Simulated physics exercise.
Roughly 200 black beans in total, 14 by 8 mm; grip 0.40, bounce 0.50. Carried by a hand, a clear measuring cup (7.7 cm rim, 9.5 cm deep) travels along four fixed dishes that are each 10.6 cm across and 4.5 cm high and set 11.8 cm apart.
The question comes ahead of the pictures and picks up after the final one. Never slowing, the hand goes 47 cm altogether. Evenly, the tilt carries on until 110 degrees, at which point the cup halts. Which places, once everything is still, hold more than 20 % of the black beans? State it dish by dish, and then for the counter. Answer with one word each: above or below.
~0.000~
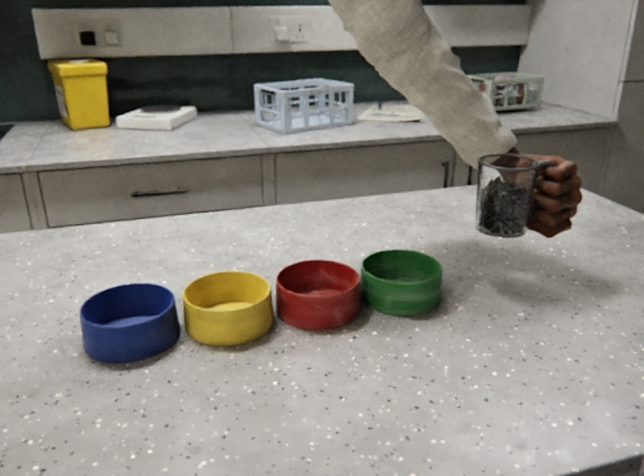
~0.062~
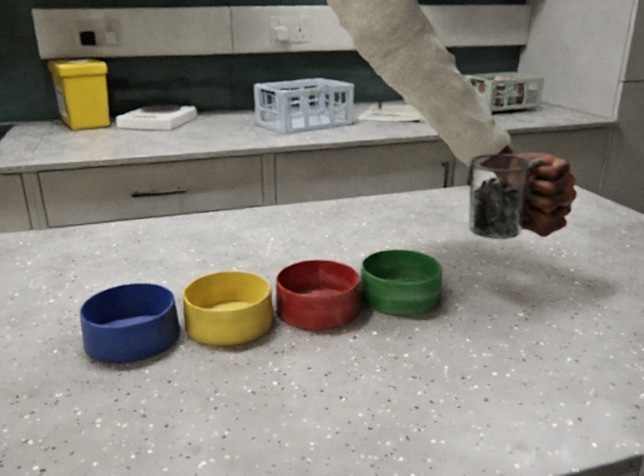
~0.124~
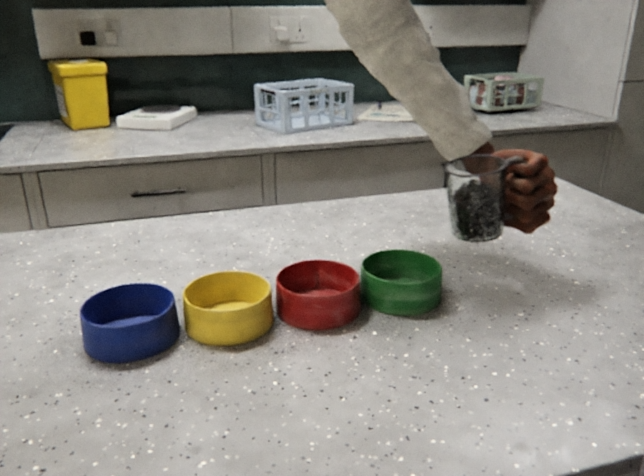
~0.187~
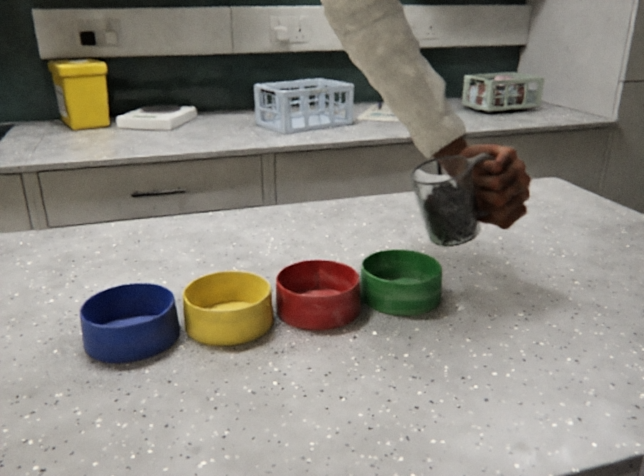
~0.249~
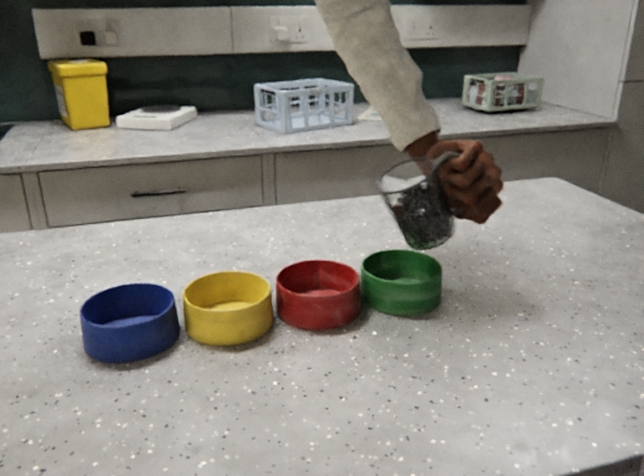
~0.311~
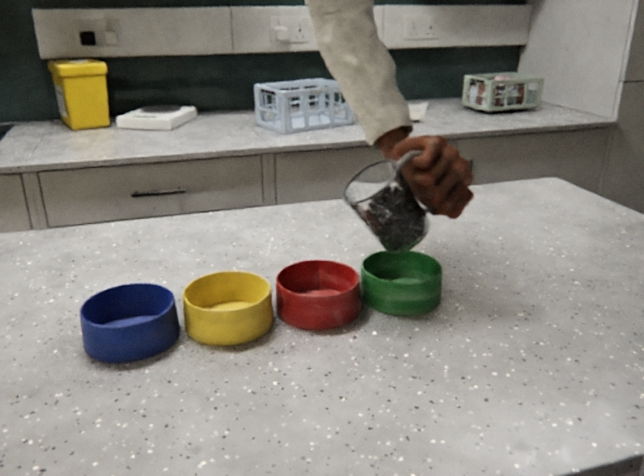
Red dish below, blue dish above, green dish below, yellow dish below, counter above.
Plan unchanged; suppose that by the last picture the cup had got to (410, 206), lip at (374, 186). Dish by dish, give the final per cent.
Kept per dish: Red = 0, blue = 100, green = 0, yellow = 0.
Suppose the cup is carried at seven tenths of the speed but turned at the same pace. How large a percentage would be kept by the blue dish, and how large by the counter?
Shares - blue 70, counter 30.
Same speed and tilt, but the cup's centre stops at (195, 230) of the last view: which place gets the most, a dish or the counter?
The largest share goes to blue.
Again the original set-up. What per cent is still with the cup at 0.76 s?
I'd put it at roughly 100 per cent.
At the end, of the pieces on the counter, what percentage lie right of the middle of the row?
The answer is some 0 per cent.
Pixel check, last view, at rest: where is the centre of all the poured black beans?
Around (108, 332).
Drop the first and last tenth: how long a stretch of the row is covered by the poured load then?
It spans roughly 21 centimetres along the row.
After 0.58 s, tilt 72 degrees; cup holds 100 %.
After 0.76 s, tilt 97 degrees; cup holds 100 %.
Then, at 1.06 s, tilt 110 degrees; cup holds 10 %, blue 55 %.
At rest (2.3 s), red 0 %, blue 65 %, green 0 %, yellow 0 %, counter 35 %.
